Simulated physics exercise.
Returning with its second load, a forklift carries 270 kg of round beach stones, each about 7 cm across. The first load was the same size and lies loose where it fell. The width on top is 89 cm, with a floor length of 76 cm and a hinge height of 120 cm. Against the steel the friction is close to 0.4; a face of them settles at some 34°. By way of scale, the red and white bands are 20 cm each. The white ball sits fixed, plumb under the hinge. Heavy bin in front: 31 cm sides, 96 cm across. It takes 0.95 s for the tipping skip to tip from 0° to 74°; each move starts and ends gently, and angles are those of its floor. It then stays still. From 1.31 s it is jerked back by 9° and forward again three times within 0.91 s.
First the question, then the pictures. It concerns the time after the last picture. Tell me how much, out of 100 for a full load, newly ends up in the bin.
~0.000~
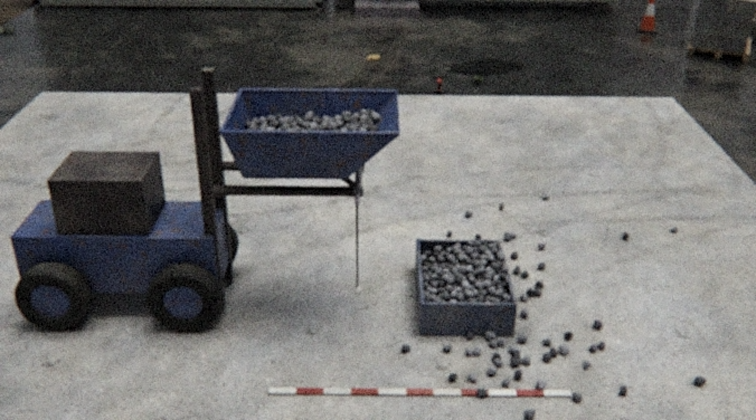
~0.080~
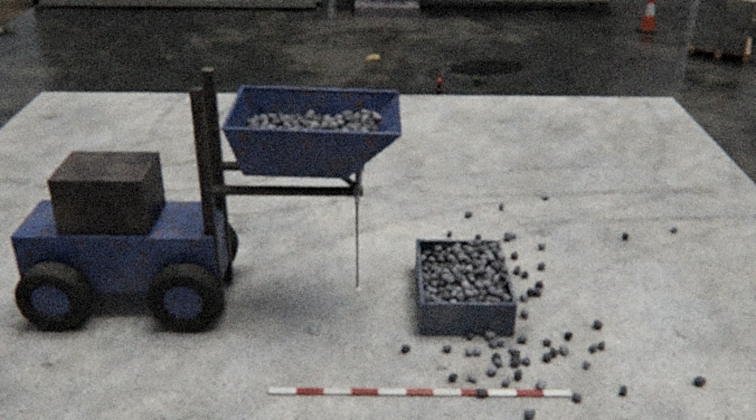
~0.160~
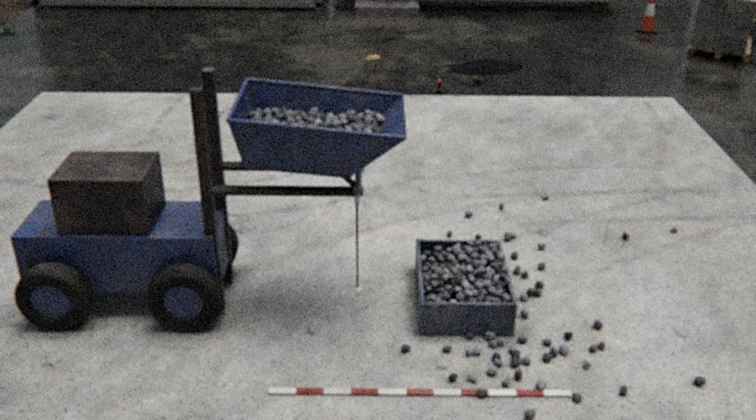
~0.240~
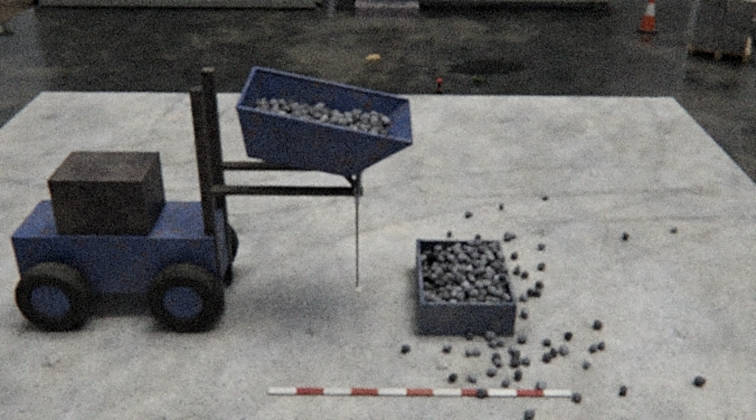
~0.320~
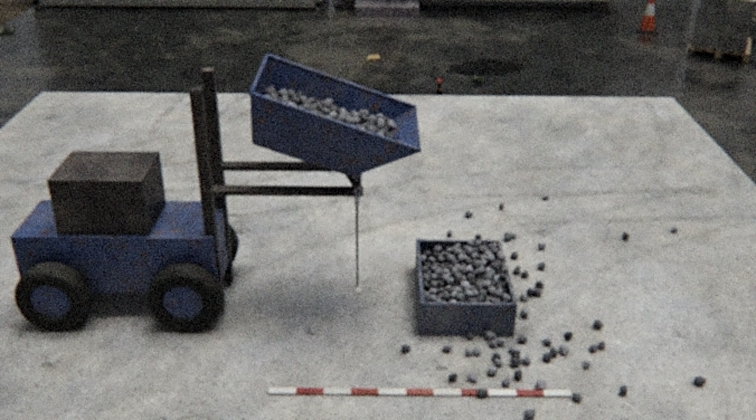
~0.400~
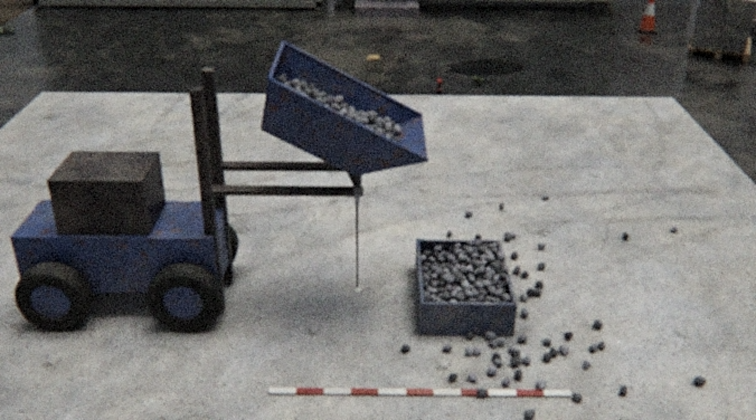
Some 18 out of 100.
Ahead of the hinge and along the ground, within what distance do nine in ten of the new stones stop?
Distance: Roughly 230 cm.
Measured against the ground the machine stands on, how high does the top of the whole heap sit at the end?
I'd say close to 46 cm above the ground.
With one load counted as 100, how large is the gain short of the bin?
Some 0 per cent of a load.
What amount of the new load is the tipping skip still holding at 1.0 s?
Held: Around 75 % of the load.
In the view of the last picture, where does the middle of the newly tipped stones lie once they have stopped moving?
Middle: Approx. (547, 300) px.
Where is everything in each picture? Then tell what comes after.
In the first frame, the tipping skip is at 0°, its lip at (399, 134); the top of the load is at (361, 119). The earlier load is highest near (492, 270), 34 cm above ground level, 89 % in the bin, 10 % beside or beyond the bin.
In the second frame, the tipping skip is at 1°, its lip at (401, 135); the top of the load is at (306, 120); the stones move at 0.3 m/s on average.
In the third frame, the tipping skip is at 6°, its lip at (406, 138); the top of the load is at (276, 116); the stones move at 0.6 m/s on average.
In the fourth frame, lip at (413, 143), floor tilted 12°, highest stones at (278, 107); the stones move at 0.8 m/s on average.
In the fifth frame, the tipping skip is at 20°, its lip at (421, 151); the top of the load is at (283, 97); the stones move at 1.0 m/s on average.
In the sixth frame, lip at (428, 160), floor tilted 28°, highest stones at (288, 86); the stones move at 1.0 m/s on average.
After 0.7 s the floor is at 62°; in per cent of one load, 100 in the tipping skip, 89 in the bin, 10 beside or beyond the bin; the foremost stones are at (618, 296).
After 1.0 s the floor is at 74°; in per cent of one load, 75 in the tipping skip, 113 in the bin, 12 beside or beyond the bin; the foremost stones are at (618, 296).
After 2.7 s the floor is at 74°; in per cent of one load, 0 in the tipping skip, 1 short of the bin, 108 in the bin, 91 beside or beyond the bin; the foremost stones are past the picture's edge.
After 5.1 s the floor is at 74°; in per cent of one load, 0 in the tipping skip, 1 short of the bin, 107 in the bin, 91 beside or beyond the bin; the foremost stones are past the picture's edge. Net gain in the bin, 18.
